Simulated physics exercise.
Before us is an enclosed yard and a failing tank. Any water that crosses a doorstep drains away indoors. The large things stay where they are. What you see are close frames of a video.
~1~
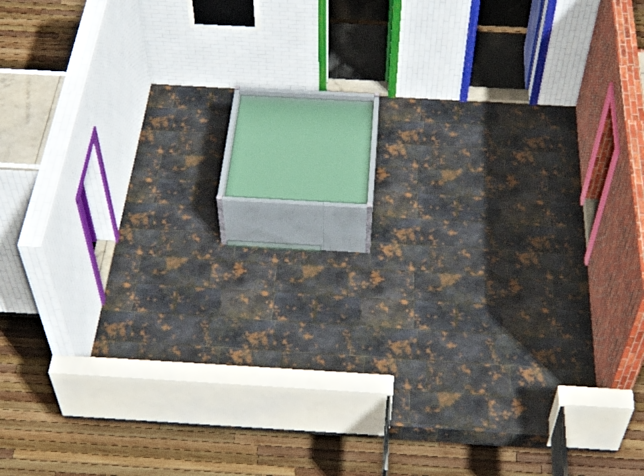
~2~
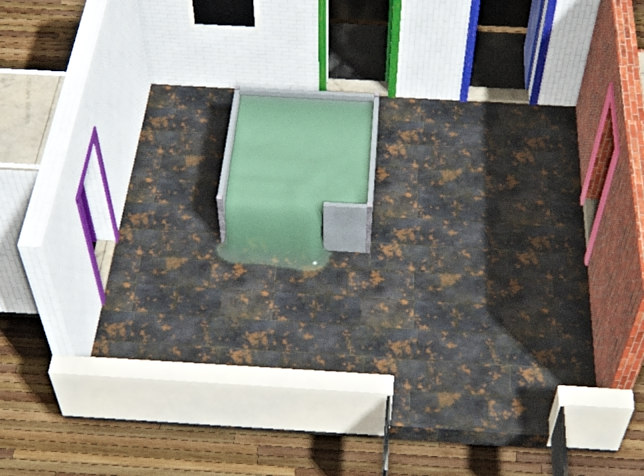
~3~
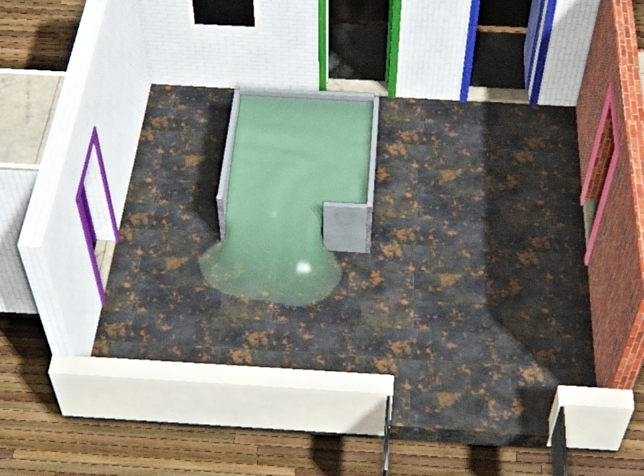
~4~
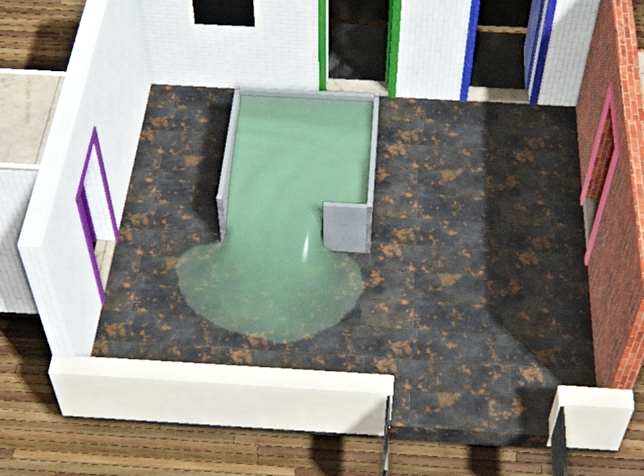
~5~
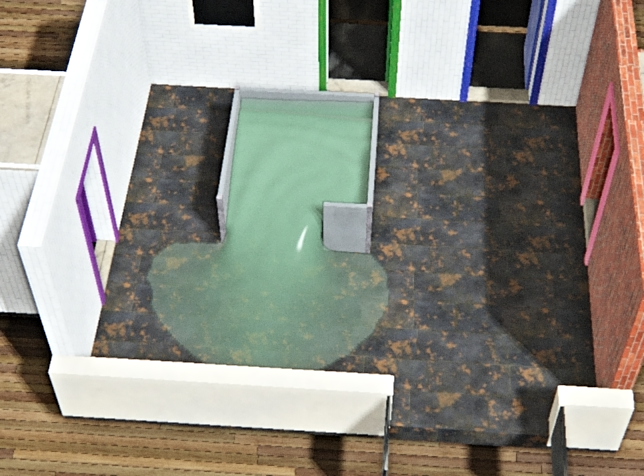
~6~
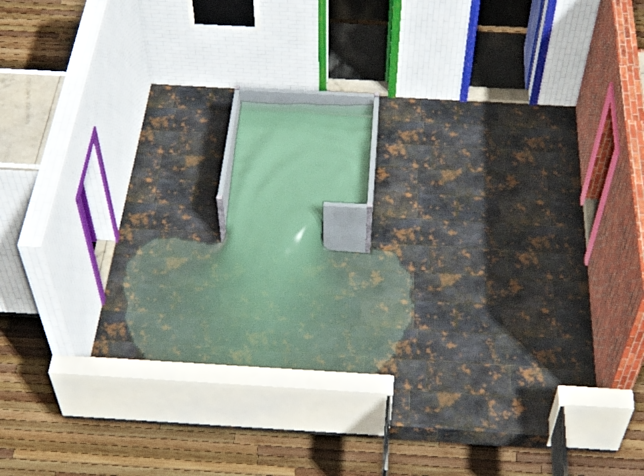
Green water sits still in an open grey tank inside a walled yard with a dark, mottled floor. Most of the tank's front side opens, and the water pours out toward the viewer, spreading in a rounded, widening pool that reaches the low white front wall and extends left and right.
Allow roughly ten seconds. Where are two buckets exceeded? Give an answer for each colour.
Result: The blue door will most likely go past the limit; the green door will most likely keep inside the limit; the pink door will most likely keep inside the limit; the purple door will most likely go past the limit.
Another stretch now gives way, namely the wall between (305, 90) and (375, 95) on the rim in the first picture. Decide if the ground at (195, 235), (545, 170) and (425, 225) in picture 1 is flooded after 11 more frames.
Sequence: Spared / wetted / spared.
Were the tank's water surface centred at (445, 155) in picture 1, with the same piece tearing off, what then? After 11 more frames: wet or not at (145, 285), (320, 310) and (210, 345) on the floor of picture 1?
Well, in the order you listed them, they'd be unreached, reached by the flood and reached by the flood.
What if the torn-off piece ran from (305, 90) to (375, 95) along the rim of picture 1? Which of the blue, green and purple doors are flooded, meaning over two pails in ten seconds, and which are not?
The blue door falls short, the green door ends up above, and the purple door falls short.
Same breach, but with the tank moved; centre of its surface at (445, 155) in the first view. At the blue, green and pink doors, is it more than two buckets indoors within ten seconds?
I'd say the blue door stops short, the green door stops short and the pink door stops short.
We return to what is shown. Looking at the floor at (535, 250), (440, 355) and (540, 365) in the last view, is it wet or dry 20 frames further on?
In that order the points end up soaked, soaked and soaked.
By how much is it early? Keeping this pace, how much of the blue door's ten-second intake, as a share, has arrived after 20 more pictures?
My estimate: Close to 0 per cent.
A moment on, water covers 30 % of the floor; the blue door not reached, the green door not reached, the pink door not reached, the purple door wet at the sill, nothing in.
Next, water covers 35 % of the floor; the blue door not reached, the green door not reached, the pink door not reached, the purple door under two buckets in.
Then, water covers 65 % of the floor; the blue door not reached, the green door not reached, the pink door wet at the sill, nothing in, the purple door over two buckets in.
Later, water covers 90 % of the floor; the blue door under two buckets in, the green door wet at the sill, nothing in, the pink door wet at the sill, nothing in, the purple door far over two buckets in.
In the end, water covers 100 % of the floor; the blue door far over two buckets in, the green door under two buckets in, the pink door wet at the sill, nothing in, the purple door far over two buckets in.
